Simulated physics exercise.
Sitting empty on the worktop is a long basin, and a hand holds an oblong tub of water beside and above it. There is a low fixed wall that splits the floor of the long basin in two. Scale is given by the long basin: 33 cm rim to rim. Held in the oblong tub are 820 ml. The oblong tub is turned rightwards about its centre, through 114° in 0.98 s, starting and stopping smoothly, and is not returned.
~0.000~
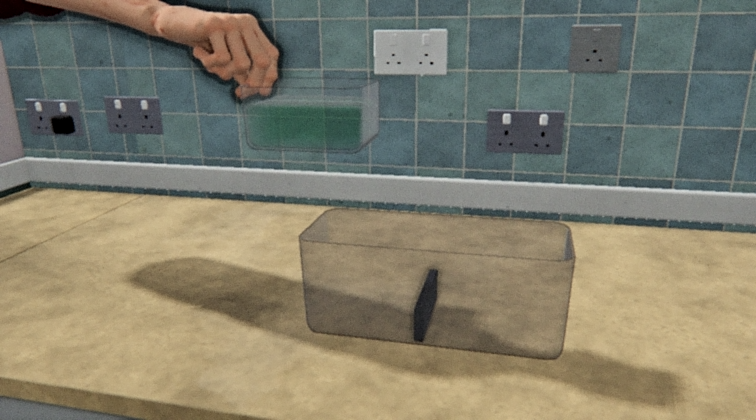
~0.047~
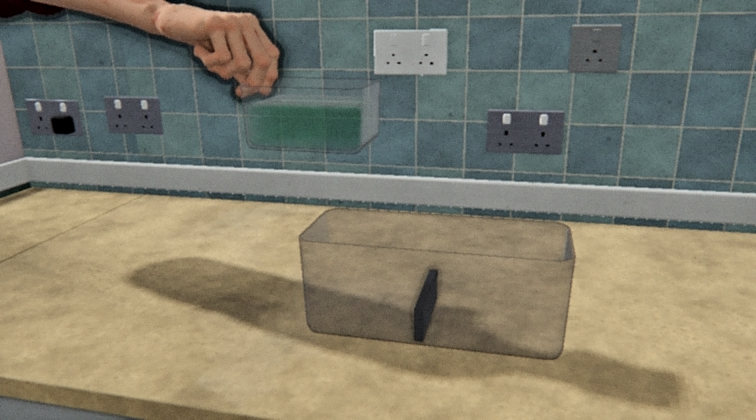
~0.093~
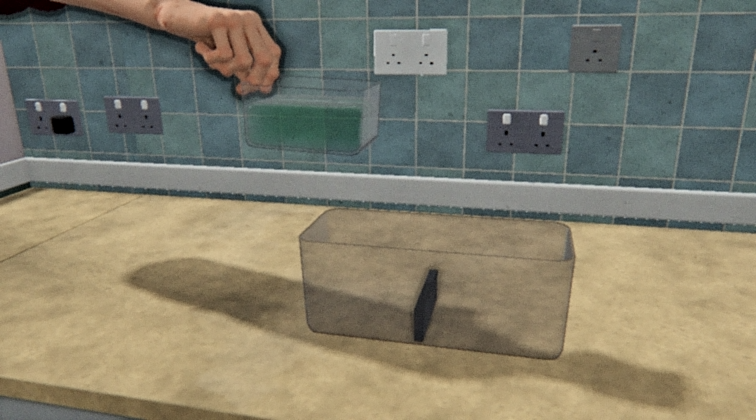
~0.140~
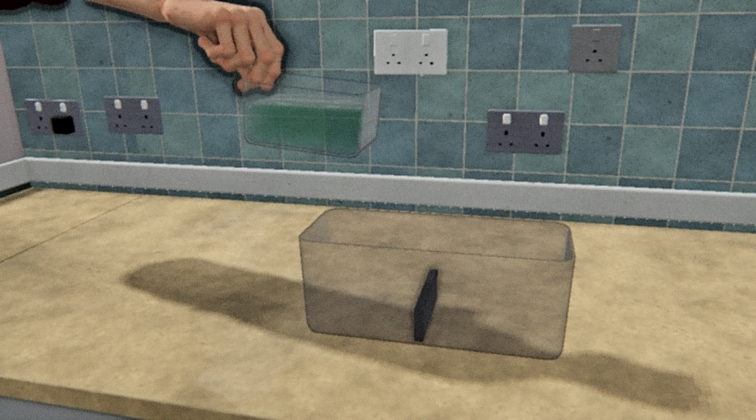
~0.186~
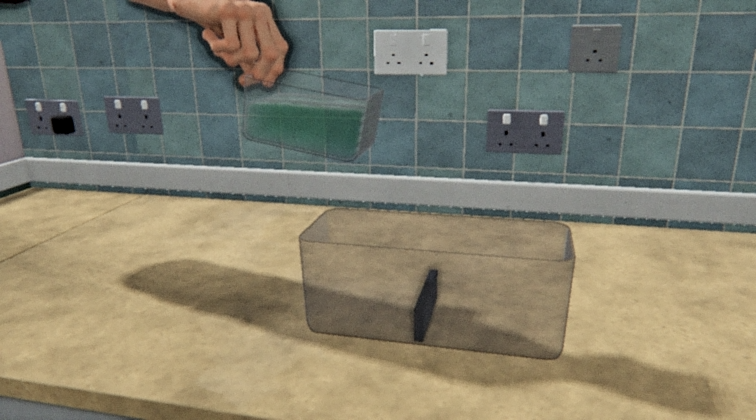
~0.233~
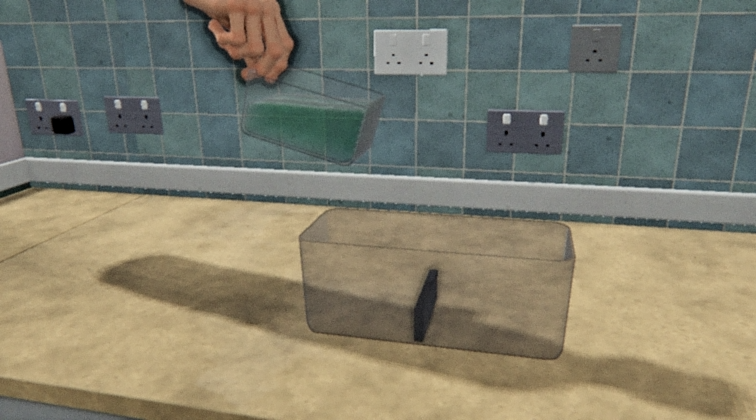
A hand held a clear oblong tub of green water above a long, empty see-through basin on the worktop, then gradually tilted it a little to the right while the water's surface stayed nearly level.
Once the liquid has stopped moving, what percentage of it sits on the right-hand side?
About 43 per cent.
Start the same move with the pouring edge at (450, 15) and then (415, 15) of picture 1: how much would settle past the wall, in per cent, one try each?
I'd expect close to 85 per cent and then close to 65 per cent.
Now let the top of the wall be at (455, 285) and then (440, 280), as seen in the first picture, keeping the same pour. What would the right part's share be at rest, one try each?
5 in a hundred, followed by 20 in a hundred.
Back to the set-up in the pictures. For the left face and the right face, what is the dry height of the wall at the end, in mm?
26 mm left, 32 mm right.
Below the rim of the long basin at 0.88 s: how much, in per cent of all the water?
About 80 %.
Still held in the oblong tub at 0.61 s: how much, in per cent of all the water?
Remaining: Near 42 % of the total.
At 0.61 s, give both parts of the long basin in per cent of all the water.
4 on the left, 10 on the right, roughly.
By 0.61 s the tilt is 78° and 41 per cent is still to pour, 4 is left of the wall and 11 right of it.
By 0.88 s the tilt is 111° and 7 per cent is still to pour, 37 is left of the wall and 43 right of it.
By 1.17 s the tilt is 114° and 0 per cent is still to pour, 50 is left of the wall and 43 right of it.
By 1.48 s the tilt is 114° and 0 per cent is still to pour, 50 is left of the wall and 43 right of it.
At rest 50 per cent lies left of the wall, 43 right of it and 7 outside.
